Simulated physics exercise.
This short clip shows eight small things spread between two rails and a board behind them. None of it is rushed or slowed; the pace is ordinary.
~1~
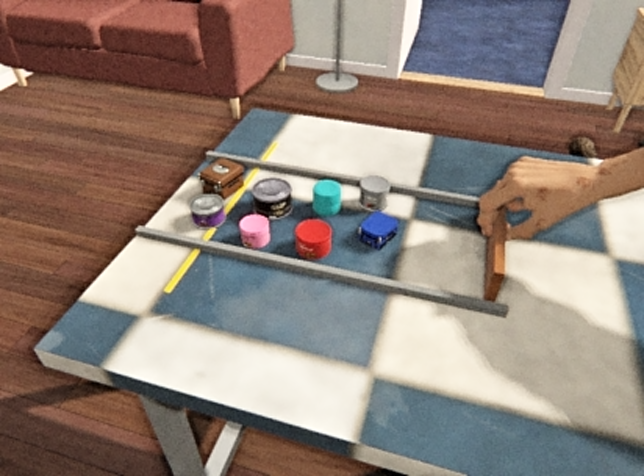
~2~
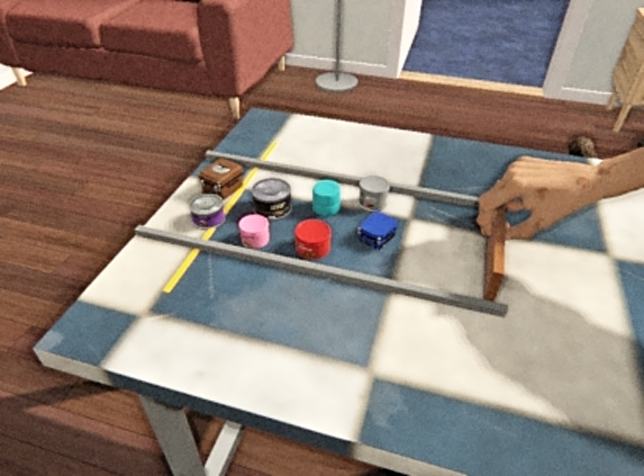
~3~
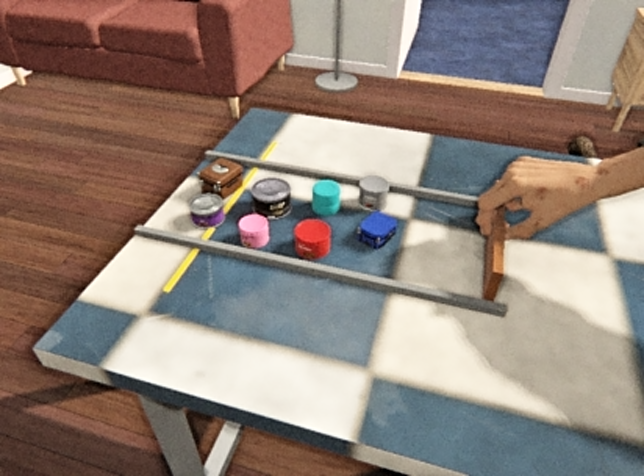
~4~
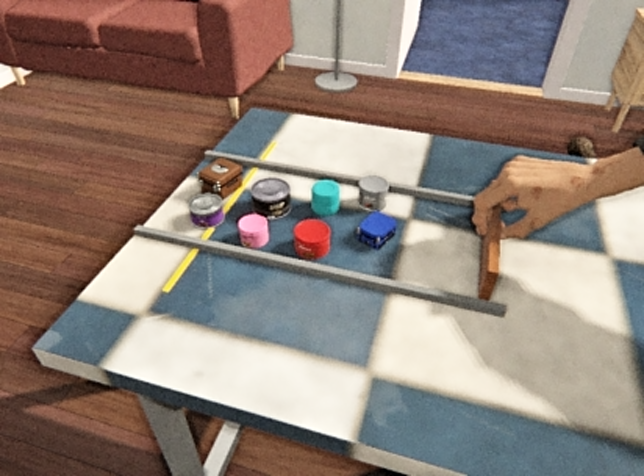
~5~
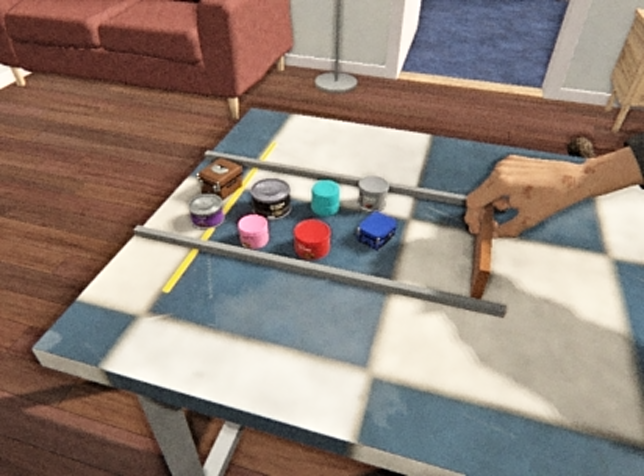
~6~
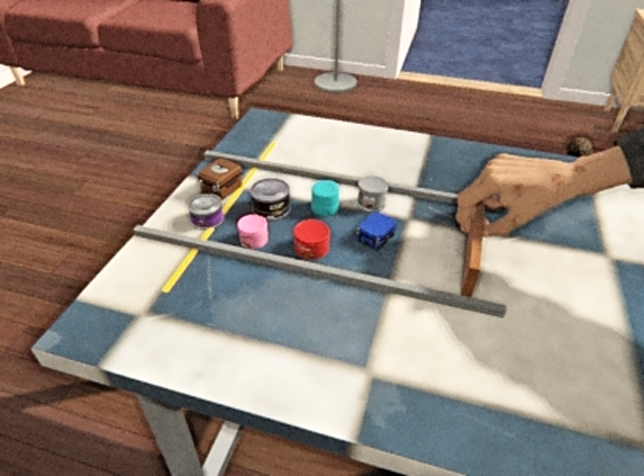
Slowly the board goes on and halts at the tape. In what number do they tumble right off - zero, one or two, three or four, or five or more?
Zero tumble off.
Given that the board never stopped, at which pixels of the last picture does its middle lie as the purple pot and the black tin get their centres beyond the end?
(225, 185) and (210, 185), more or less.
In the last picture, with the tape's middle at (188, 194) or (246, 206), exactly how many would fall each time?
In the first try the count is 4, and in the second it is 0.
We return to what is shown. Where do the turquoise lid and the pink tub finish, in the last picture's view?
About (225, 181), and the other about (165, 220).
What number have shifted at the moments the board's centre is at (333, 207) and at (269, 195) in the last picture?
One spot: 4. Other spot: 8.
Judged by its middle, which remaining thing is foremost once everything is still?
The purple pot is foremost.
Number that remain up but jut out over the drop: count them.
I make it 2.
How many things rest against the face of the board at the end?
That makes 4.
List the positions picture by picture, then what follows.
Brown case (222, 180); purple pot (208, 212); black tin (273, 199); board (496, 238); tape (232, 203), in the first picture.
Purple pot (208, 212); blue case (378, 231), in the second picture.
Black tin (272, 198); board (495, 237), in the third picture.
Brown case (221, 179); grey pot (373, 194), in the fourth picture.
Purple pot (207, 212); red tub (312, 240), in the fifth picture.
Brown case (221, 180); purple pot (206, 212); black tin (271, 199); board (474, 234); tape (230, 203), in the sixth picture.
A little later, none off yet; brown case at rest near (221, 180); purple pot at rest near (206, 212); black tin at rest near (271, 199).
Next, none off yet; brown case at rest near (221, 180); purple pot at rest near (206, 212); black tin shifted a little near (256, 197).
When it is over, the number that fall off is zero.
